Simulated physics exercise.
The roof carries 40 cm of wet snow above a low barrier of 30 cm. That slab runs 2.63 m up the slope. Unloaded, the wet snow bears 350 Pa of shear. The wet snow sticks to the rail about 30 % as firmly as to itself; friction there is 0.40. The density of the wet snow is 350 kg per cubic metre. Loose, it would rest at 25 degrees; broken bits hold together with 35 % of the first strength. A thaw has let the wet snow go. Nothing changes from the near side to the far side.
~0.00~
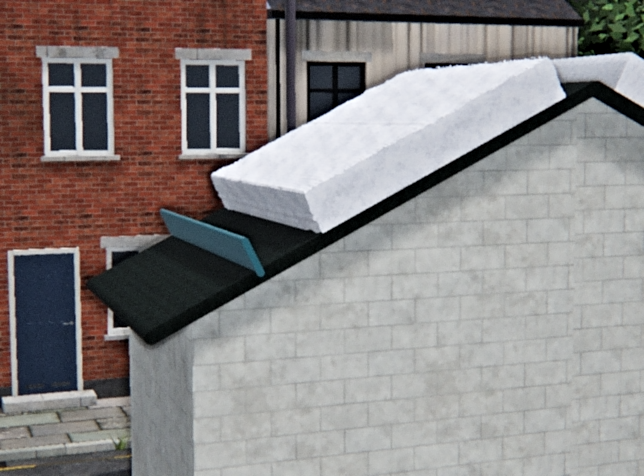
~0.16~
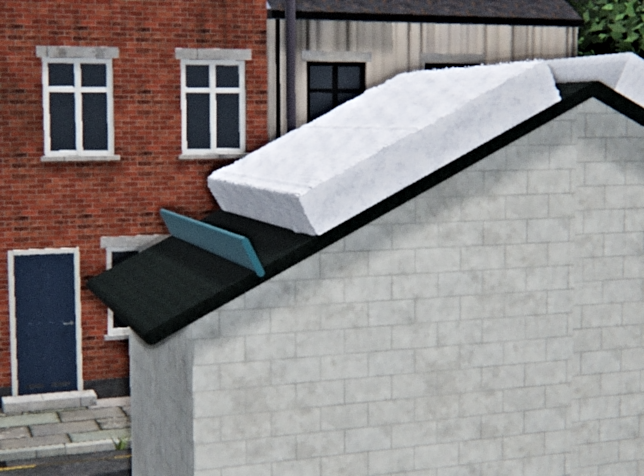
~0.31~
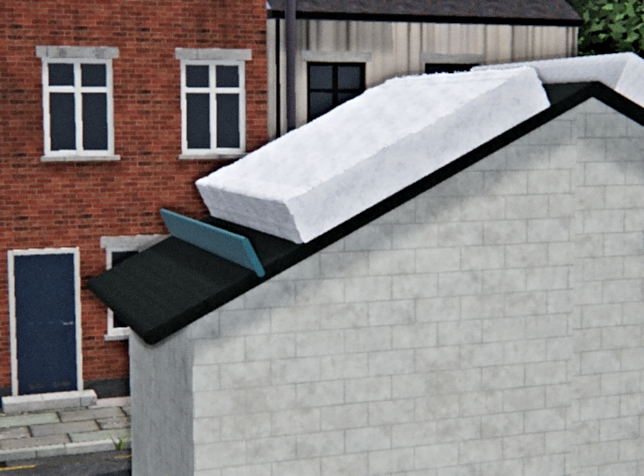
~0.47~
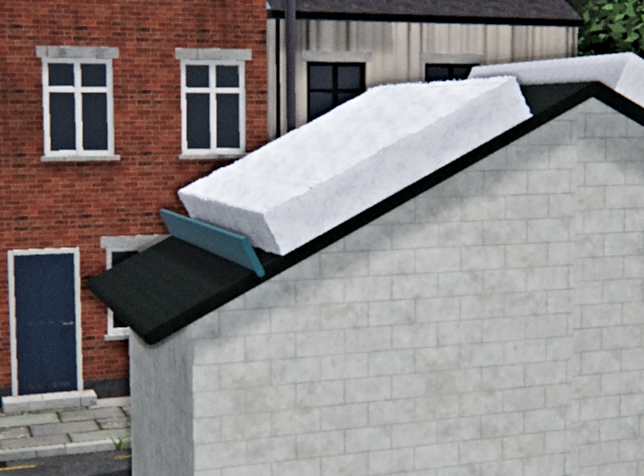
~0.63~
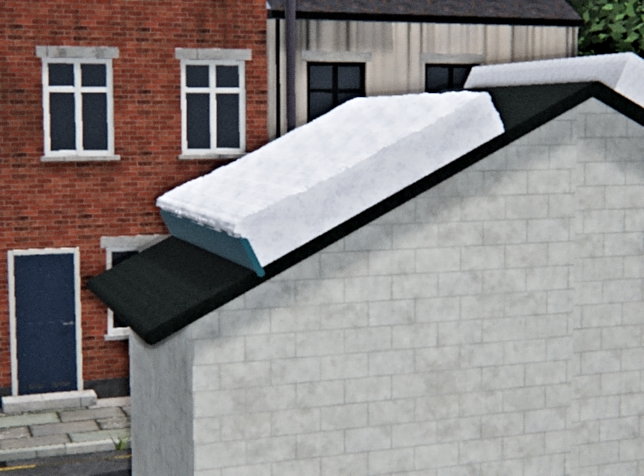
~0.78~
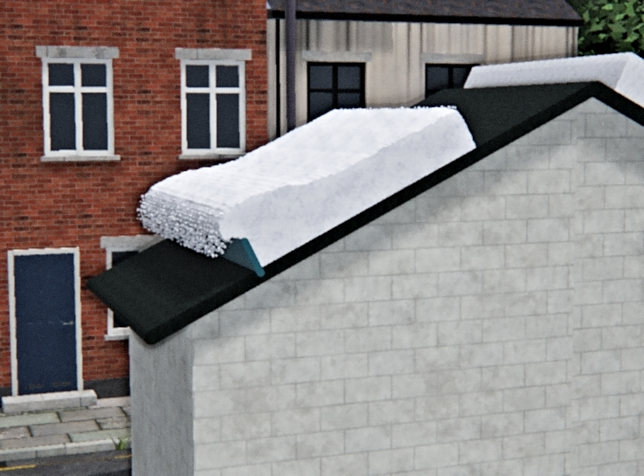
To begin with, a thick slab of white snow lies on the dark sloping roof of a pale block building, above a low teal rail. The slab slides down to the left, exposing dark roof near the ridge, and meets the rail. Its front then pushes over the rail, crumbling into lumps.
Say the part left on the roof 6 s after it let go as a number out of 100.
Close to 58 per cent.
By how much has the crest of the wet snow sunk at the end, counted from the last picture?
About 0.4 m.
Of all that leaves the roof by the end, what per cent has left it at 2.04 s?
About 80 %.
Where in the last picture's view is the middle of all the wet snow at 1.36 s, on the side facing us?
Around (269, 233).
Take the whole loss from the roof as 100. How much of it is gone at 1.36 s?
About 20 %.
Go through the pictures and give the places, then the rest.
The first frame shows leading edge of the wet snow at (305, 191).
The second frame shows leading edge of the wet snow at (300, 194), its middle shifted 4.9 cm.
The third frame shows leading edge of the wet snow at (286, 201), its middle shifted 18 cm.
The fourth frame shows leading edge of the wet snow at (264, 213), its middle shifted 39 cm.
The fifth frame shows leading edge of the wet snow at (236, 226), its middle shifted 68 cm, 4 % of it past the rail, in one piece.
The sixth frame shows leading edge of the wet snow at (212, 254), its middle shifted 95 cm, 11 % of it past the rail, cracking.
After 1.36 s, 92 % of the snow is on the roof.
After 2.04 s, 66 % of the snow is on the roof.
After 2.72 s, 60 % of the snow is on the roof.
After 3.40 s, 59 % of the snow is on the roof.
After 6.00 s, at the end, 58 % of the snow is on the roof.
